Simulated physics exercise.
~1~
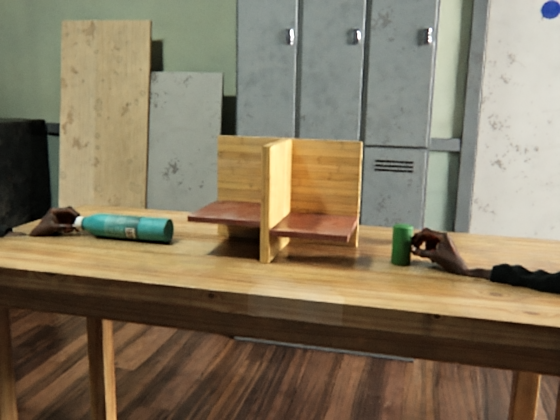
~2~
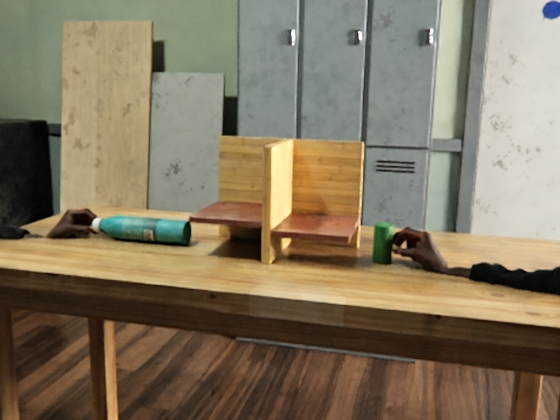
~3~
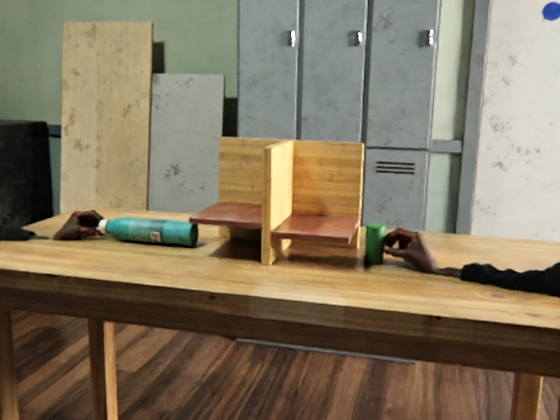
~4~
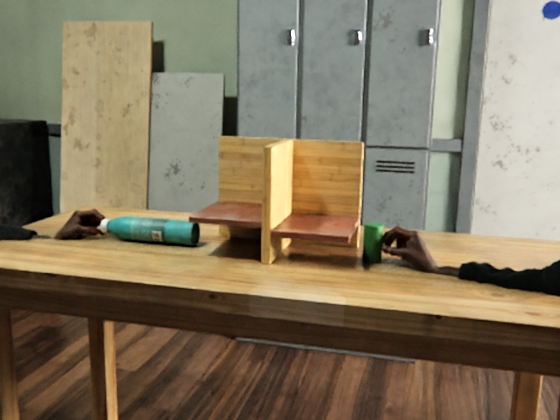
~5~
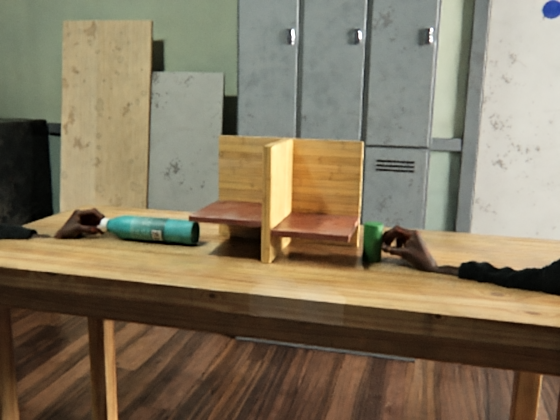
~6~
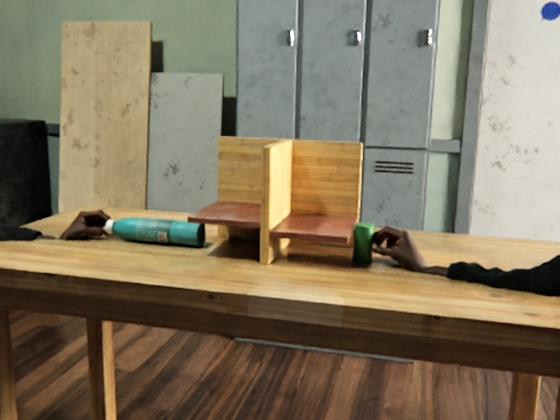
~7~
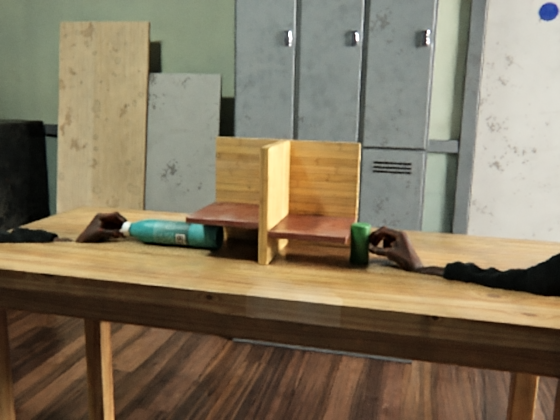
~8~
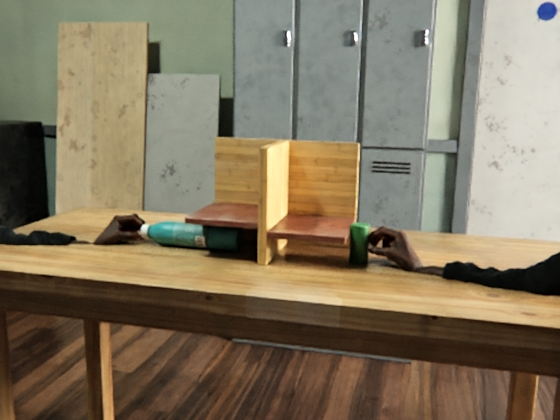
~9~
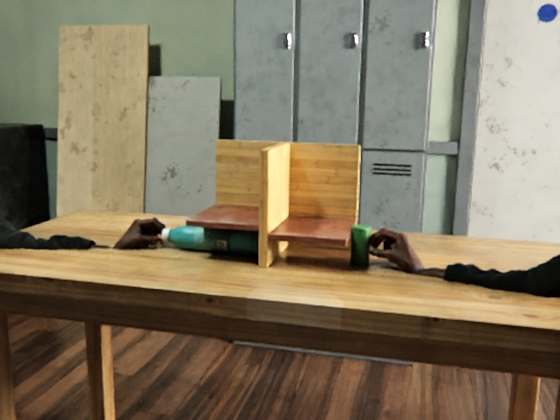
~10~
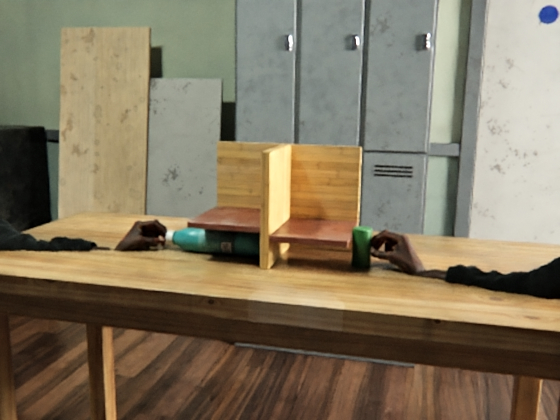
A wooden shelf unit with a central divider and a low reddish-brown board on each side stands on a wooden table, seen from the front by a slightly swaying camera, with grey lockers behind. A hand at the left holds a turquoise bottle lying on its side, while one at the right grips an upright green candle. Both hands slide their objects inward. The candle stops at the right board's edge, too tall to pass beneath. The bottle pauses, then slides on under the left board, ending largely beneath it, while the candle remains at the opening.
